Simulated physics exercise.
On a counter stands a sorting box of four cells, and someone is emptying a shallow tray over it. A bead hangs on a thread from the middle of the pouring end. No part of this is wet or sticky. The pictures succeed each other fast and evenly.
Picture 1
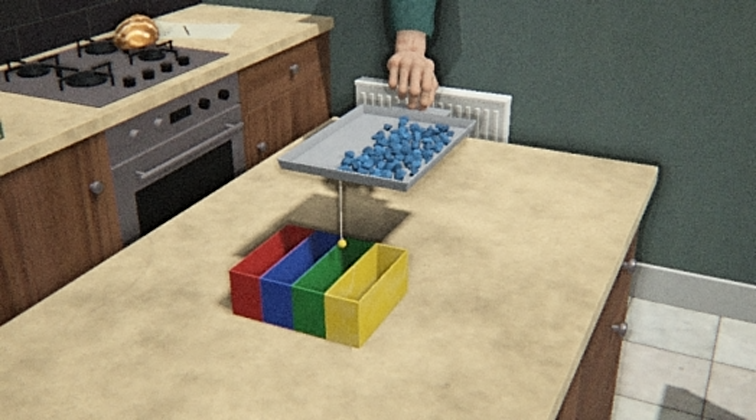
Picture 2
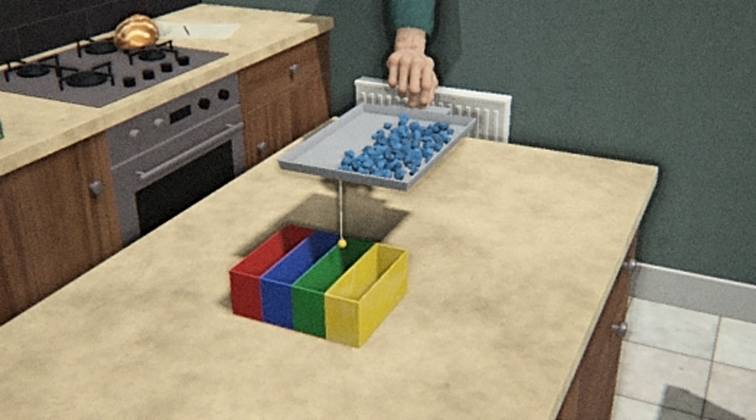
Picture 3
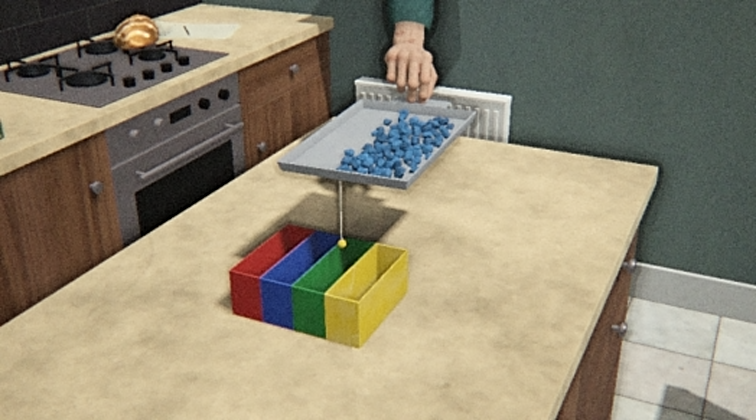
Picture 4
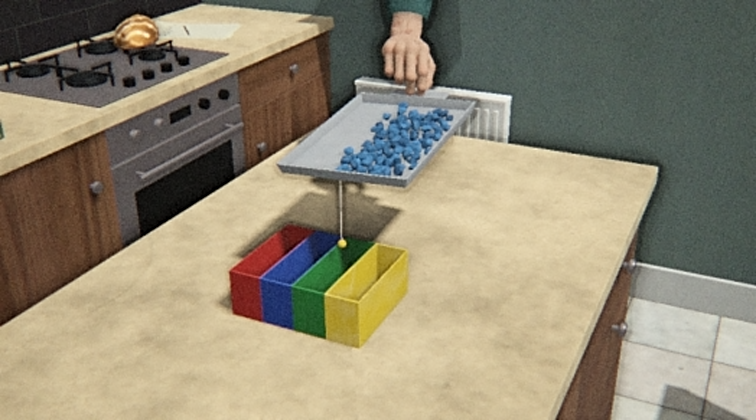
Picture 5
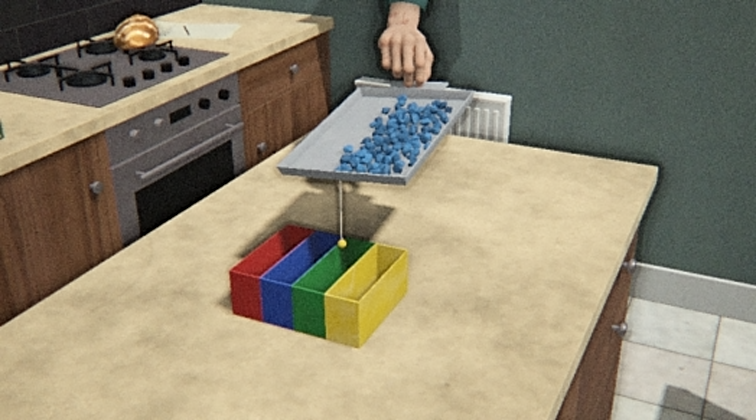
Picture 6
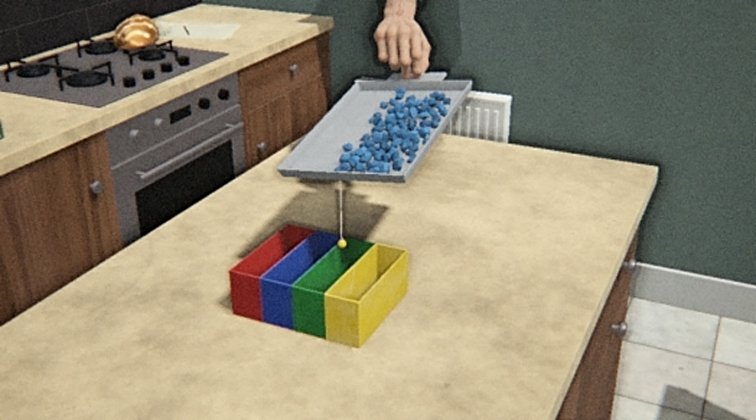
A hand slowly raises the back of a gray tray of blue stones above colored boxes.
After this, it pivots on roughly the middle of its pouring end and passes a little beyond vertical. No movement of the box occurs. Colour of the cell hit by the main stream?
Red.
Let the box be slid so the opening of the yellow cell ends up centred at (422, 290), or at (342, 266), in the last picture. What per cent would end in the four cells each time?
First case: Some 0 %; second case: Some 100 %.
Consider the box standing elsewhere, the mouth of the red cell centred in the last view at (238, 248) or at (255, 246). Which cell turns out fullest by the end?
The first try: The blue cell. The second: Blue.
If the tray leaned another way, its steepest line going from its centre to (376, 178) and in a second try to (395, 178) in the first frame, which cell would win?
At the first place yellow, at the second the yellow one.
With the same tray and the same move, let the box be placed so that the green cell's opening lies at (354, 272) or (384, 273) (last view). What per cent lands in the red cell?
Close to 50 in a hundred, then close to 10 in a hundred.
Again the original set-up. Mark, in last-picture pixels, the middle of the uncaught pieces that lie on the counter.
It's centred at about (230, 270).
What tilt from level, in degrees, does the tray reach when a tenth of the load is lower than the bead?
The tilt then is about 60°.
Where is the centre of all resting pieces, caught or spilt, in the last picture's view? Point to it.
Last view, resting centre - approx. (284, 282).
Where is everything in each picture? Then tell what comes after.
In the first picture, corners of the pouring end at (281, 158) and (406, 181), level; middle of the load at (403, 153), aquarium stones; bead on its thread at (342, 244); red cell at (246, 292); blue cell at (277, 300); green cell at (309, 308); yellow cell at (342, 317).
In the second picture, corners of the pouring end at (281, 159) and (406, 181), level; middle of the load at (403, 152).
In the third picture, corners of the pouring end at (280, 160) and (405, 179), tipped barely, lowest at the left corner; middle of the load at (403, 149).
In the fourth picture, corners of the pouring end at (280, 163) and (405, 177), tipped a little, lowest at the left corner; middle of the load at (402, 144).
In the fifth picture, corners of the pouring end at (280, 165) and (404, 175), tipped a little, lowest at the left corner; middle of the load at (401, 140).
In the sixth picture, corners of the pouring end at (280, 167) and (403, 173), tipped a little, lowest at the left corner; middle of the load at (400, 135); red cell at (246, 292); blue cell at (277, 300); green cell at (309, 308); yellow cell at (342, 317).
Soon, tray tipped steeply; most on the tray; a stray few in the red cell; a stray few in the blue cell; a small part falling or outside the box.
A while on, tray tipped right over; a stray few on the tray; about half in the red cell; about a quarter in the blue cell; a stray few in the green cell; a small part falling or outside the box.
Towards the end, tray tipped past a quarter turn; about two thirds in the red cell; about a quarter in the blue cell; a stray few in the green cell; a small part falling or outside the box.
Finally, tray tipped past a quarter turn; about two thirds in the red cell; about a quarter in the blue cell; a stray few in the green cell; none in the yellow cell; a small part outside the box.
